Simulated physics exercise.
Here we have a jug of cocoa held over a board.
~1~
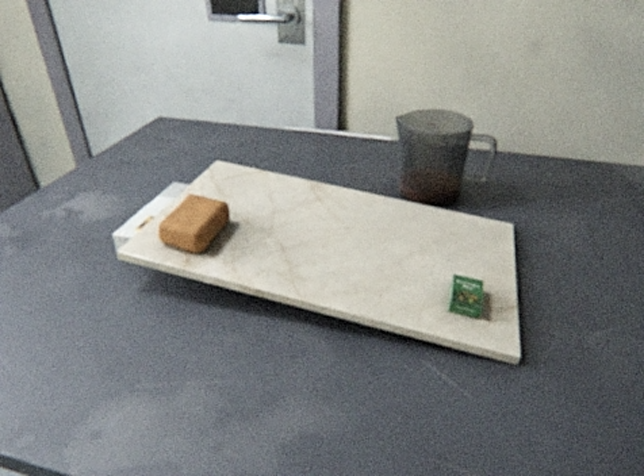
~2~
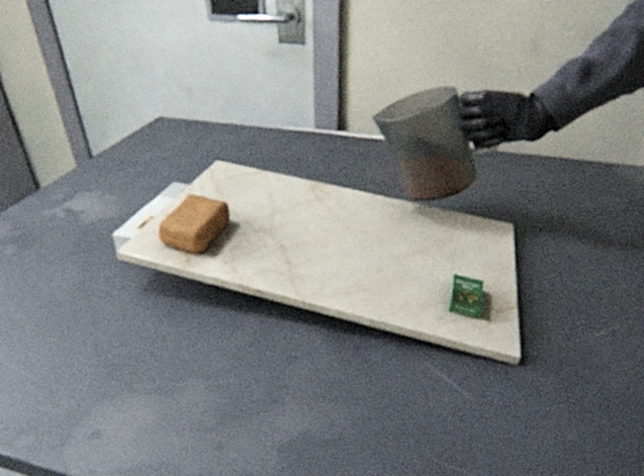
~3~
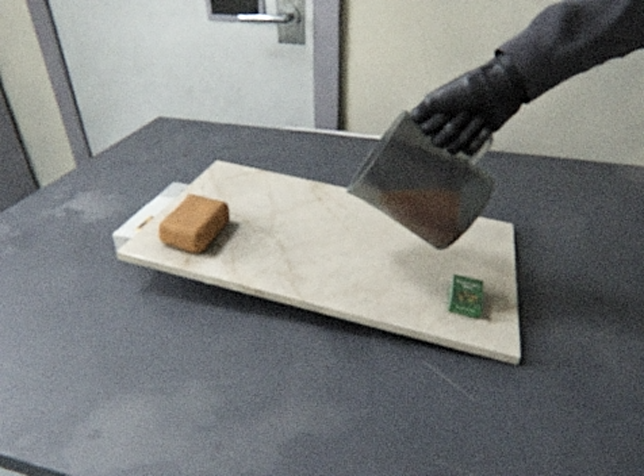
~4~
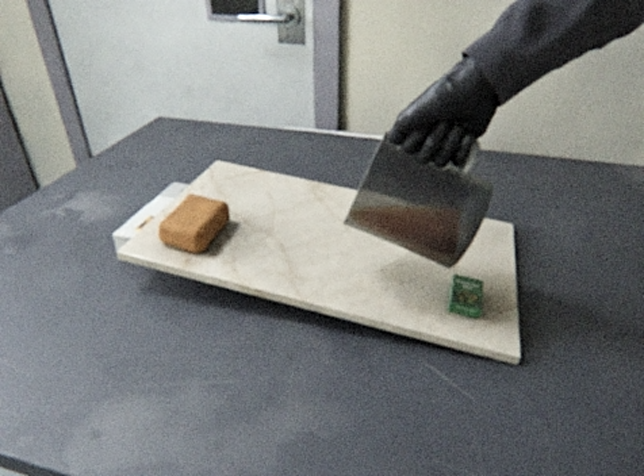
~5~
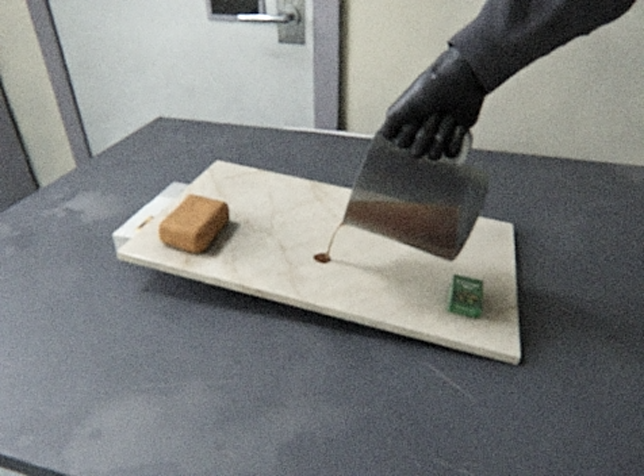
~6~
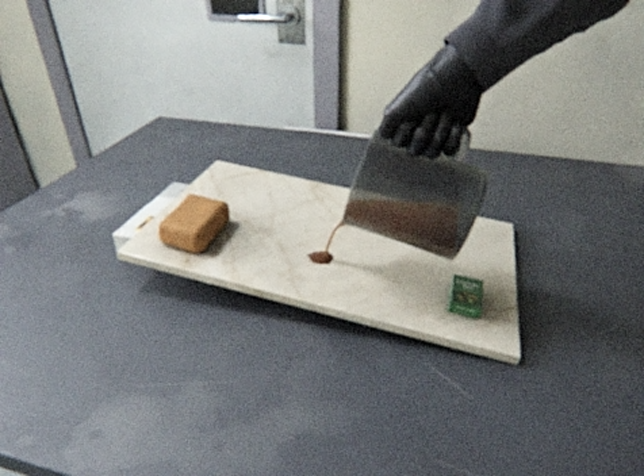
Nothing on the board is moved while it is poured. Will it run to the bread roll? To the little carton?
On the left the bread roll remains untouched, on the right the little carton ends up in the puddle.
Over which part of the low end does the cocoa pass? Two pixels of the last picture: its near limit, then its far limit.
It runs from (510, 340) to (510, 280).
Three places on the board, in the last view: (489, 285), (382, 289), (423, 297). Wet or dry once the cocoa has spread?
The first is reached; the next wet; the last in the puddle.
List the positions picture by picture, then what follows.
The board slopes down to the right; jug (433, 156) nearly empty; bread roll (195, 222); little carton (466, 296), in the first frame.
Jug (429, 143) tipped 20° with all of its load; bread roll (195, 222), in the second frame.
Jug (418, 181) tipped 60° with all of its load; little carton (466, 296), in the third frame.
The board slopes down to the right; jug (414, 201) tipped 70° with all of its load; bread roll (195, 222), in the fourth frame.
The first of it lands; jug (411, 196) tipped 75° with all of its load; little carton (466, 296), in the fifth frame.
The first of it lands; jug (410, 195) tipped 75° with all of its load; bread roll (195, 222); little carton (466, 296), in the sixth frame.
Shortly, it runs down to the right; the bread roll is still dry; the little carton is still dry.
Then, it runs down to the right and off the end; the bread roll is still dry; the little carton is wet along its edge.
At the finish, it runs down to the right and off the end; the bread roll is still dry; the little carton is wet along its edge.
